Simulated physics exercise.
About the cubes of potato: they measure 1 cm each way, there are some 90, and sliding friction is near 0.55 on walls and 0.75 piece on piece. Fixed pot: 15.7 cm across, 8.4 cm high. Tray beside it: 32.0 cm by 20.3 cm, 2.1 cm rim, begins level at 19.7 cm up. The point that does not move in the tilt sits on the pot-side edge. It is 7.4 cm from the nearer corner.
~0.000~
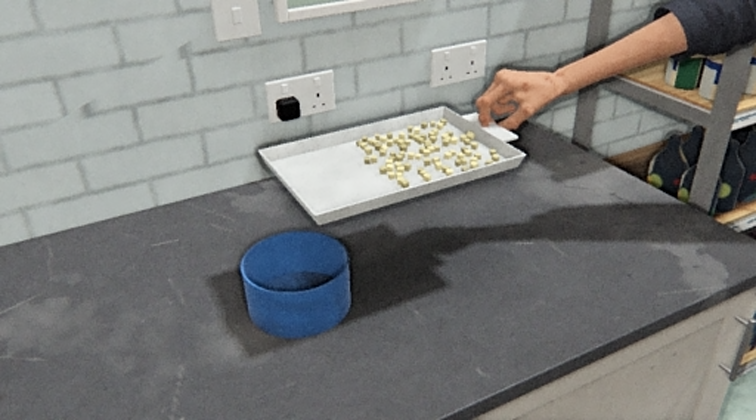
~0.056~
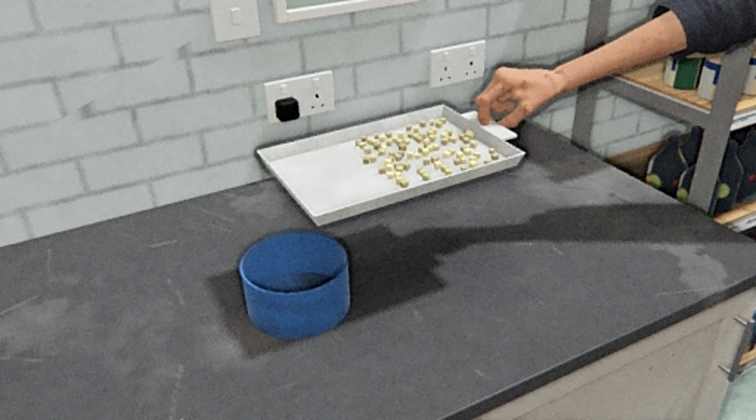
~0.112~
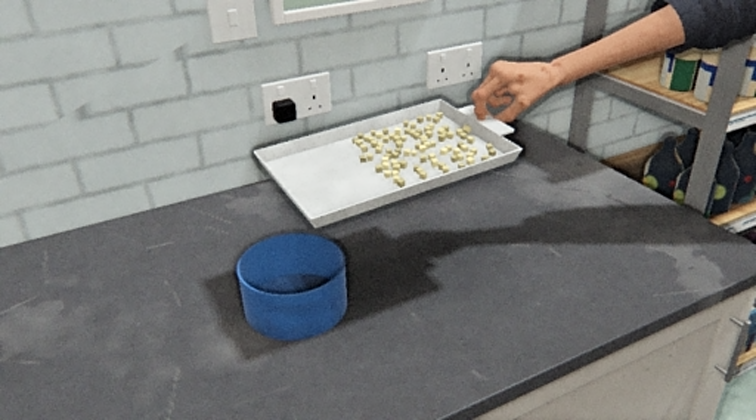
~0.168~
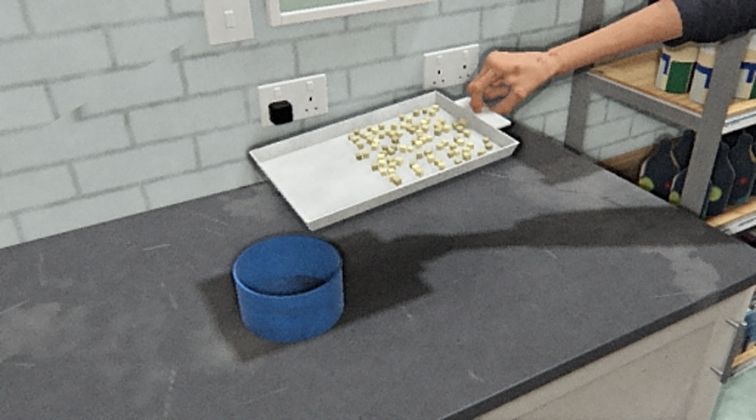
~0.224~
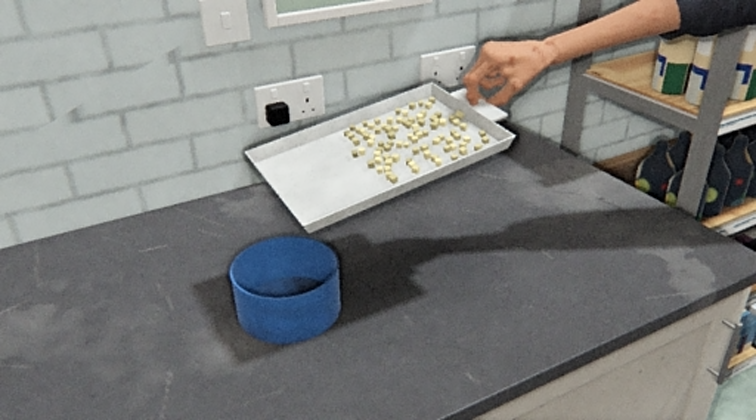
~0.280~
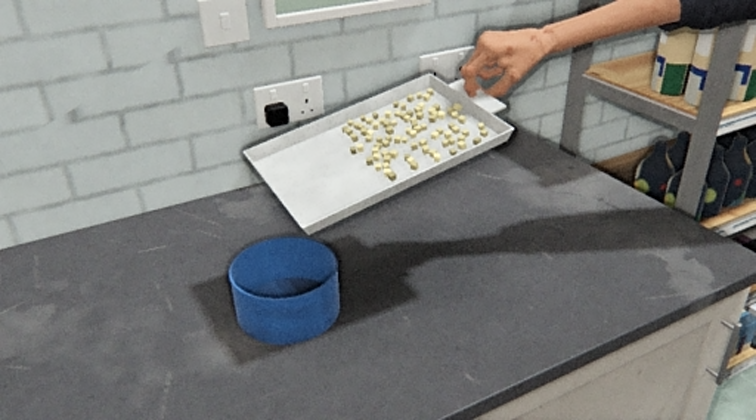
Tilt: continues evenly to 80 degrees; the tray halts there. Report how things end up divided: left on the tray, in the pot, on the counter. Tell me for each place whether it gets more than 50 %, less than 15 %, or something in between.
At the end, left on the tray: A sizeable amount, pot: A minor amount, counter: The greater amount.
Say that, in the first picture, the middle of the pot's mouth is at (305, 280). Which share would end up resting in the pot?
With the pot there, close to 30 per cent.
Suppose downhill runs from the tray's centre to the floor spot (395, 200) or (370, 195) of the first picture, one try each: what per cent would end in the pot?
The share comes to roughly 0 in a hundred, then roughly 0 in a hundred.
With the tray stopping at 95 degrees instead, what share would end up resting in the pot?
Pot share: About 10 per cent.
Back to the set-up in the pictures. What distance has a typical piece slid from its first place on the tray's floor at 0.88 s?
It has moved some 8 cm from its start.
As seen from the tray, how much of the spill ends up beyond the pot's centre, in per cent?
Some 90 per cent of the spill lies beyond the centre.
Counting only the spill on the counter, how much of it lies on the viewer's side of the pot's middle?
100 %.
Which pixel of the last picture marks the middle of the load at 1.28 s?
Approximately (290, 328) in the final picture.
After 0.88 s, tilt 44 degrees; the tray holds 100 %, the pot 0 %.
After 1.28 s, tilt 66 degrees; the tray holds 35 %, the pot 0 %.
Then, at 1.76 s, tilt 80 degrees; the tray holds 35 %, the pot 5 %.
By 2.8 s all is still; tray 35 %, pot 5 %, counter 60 %.
